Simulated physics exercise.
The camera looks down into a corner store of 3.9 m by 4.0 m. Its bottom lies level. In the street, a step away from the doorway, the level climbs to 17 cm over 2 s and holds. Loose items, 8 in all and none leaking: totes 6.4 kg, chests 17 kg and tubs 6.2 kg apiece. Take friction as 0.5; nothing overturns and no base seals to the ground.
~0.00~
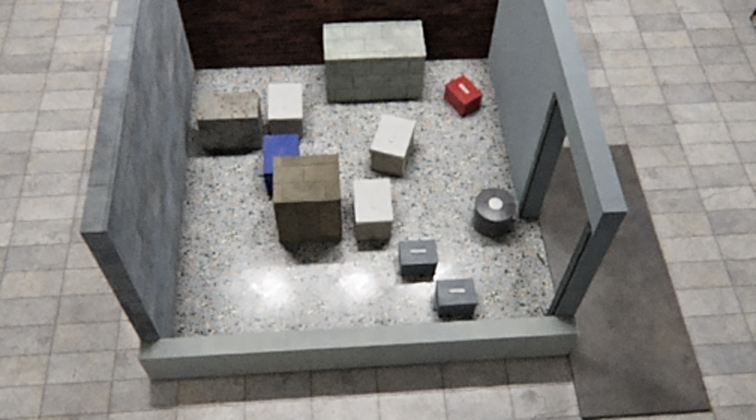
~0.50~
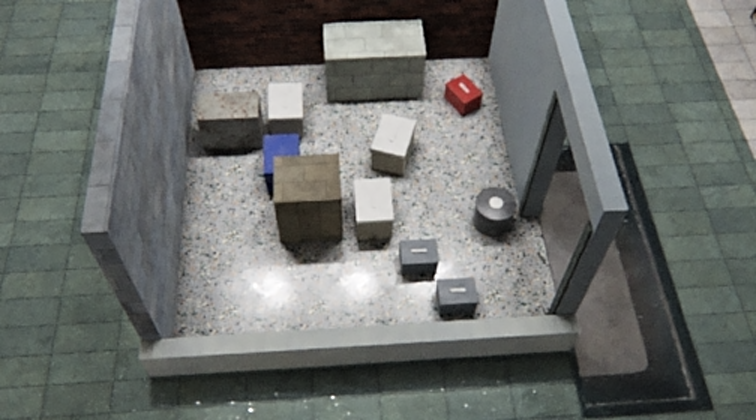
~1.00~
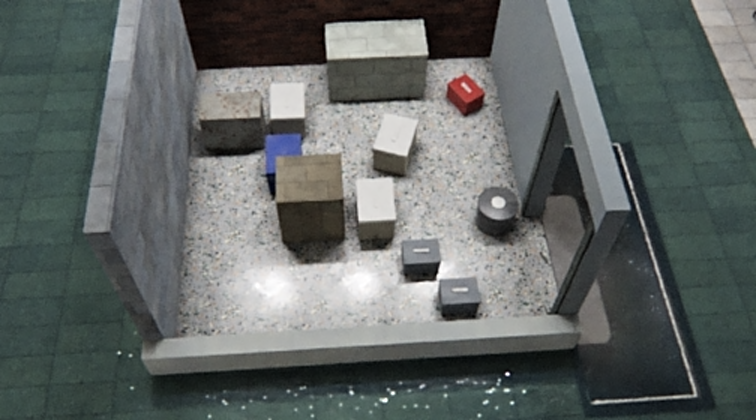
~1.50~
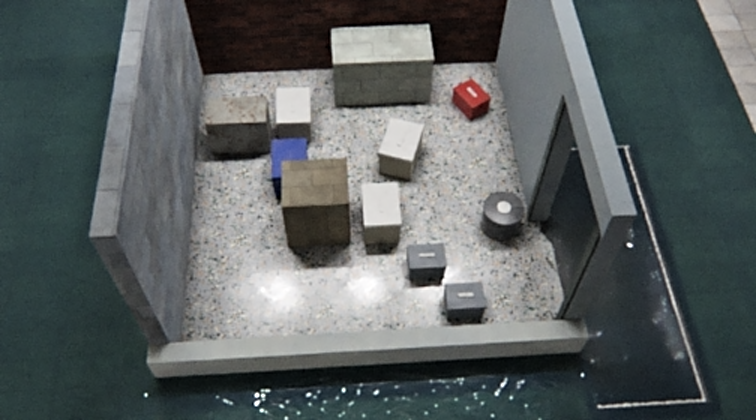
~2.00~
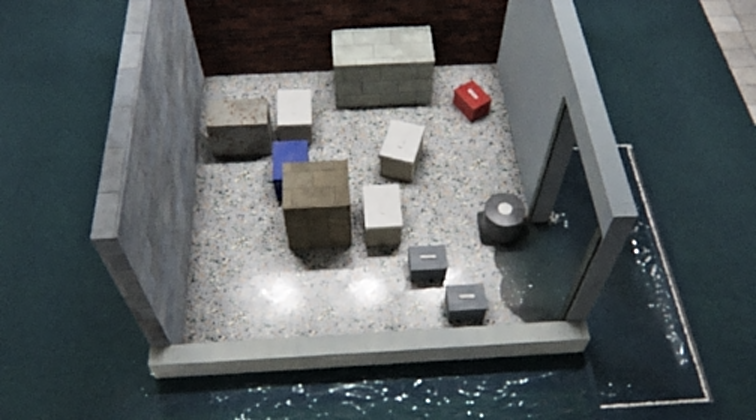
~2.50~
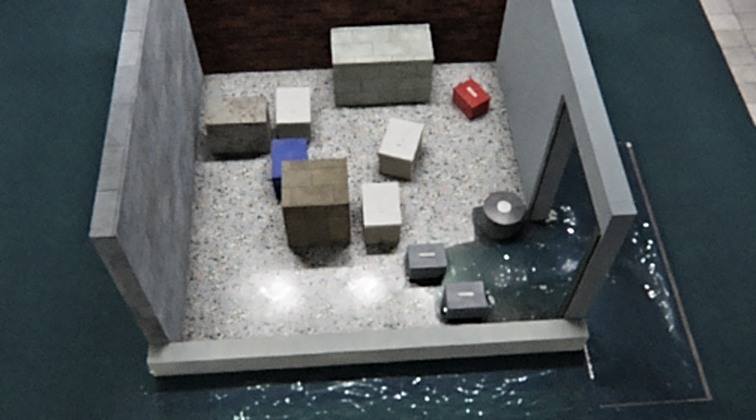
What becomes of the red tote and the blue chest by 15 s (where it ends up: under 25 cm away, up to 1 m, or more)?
The red tote is nudged along, the blue chest ends far away.
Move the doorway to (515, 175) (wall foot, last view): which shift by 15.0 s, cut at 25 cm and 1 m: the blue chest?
Then the blue chest ends far away.
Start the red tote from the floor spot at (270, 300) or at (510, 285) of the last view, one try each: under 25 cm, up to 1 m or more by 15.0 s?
In that order: It gets carried off; it gets carried off.
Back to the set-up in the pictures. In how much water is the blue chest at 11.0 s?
Roughly 10 cm.
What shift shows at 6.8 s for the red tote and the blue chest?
Roughly 0 and 0 cm by then.
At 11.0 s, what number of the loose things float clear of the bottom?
I count 7.
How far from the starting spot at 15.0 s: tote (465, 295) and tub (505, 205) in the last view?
In that order: 200 cm, 80 cm.
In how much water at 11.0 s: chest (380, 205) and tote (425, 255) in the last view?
About 12 and 9 cm.
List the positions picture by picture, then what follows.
The red tote at (464, 89), on the bottom; the blue chest at (281, 154) rests on the ground; water covers 0.0 m2; 0 of 8 have shifted, in the first picture.
The red tote at (464, 88) rests on the ground; the blue chest at (281, 153) rests on the ground; water covers 0.0 m2; 0 of 8 have shifted, in the second picture.
The red tote at (466, 88), on the bottom; the blue chest at (284, 153) rests on the ground; 0.0 m2 under water; 0 of 8 have shifted, in the third picture.
The red tote at (472, 93), on the bottom; the blue chest at (289, 158), on the bottom; 0.0 m2 under water; 0 of 8 have shifted, in the fourth picture.
The red tote at (473, 94), on the bottom; the blue chest at (290, 160), on the bottom; 0.4 m2 under water; 0 of 8 have shifted, in the fifth picture.
The red tote at (472, 92), on the bottom; the blue chest at (289, 158) rests on the ground; water covers 1.1 m2; 0 of 8 have shifted, in the sixth picture.
After 3.5 s the red tote is near (472, 92), 0.0 m from its start, aground; the blue chest is near (289, 158), 0.0 m from its start, aground; 0 afloat.
After 6.8 s the red tote is near (472, 92), 0.0 m from its start, aground; the blue chest is near (289, 158), 0.0 m from its start, aground; 2 afloat.
After 11.0 s the red tote is near (489, 80), 0.3 m from its start, afloat; the blue chest is near (406, 100), 1.6 m from its start, afloat; 7 afloat.
After 15.0 s the red tote is near (475, 56), 0.5 m from its start, afloat; the blue chest is near (472, 102), 2.3 m from its start, afloat; 8 afloat.
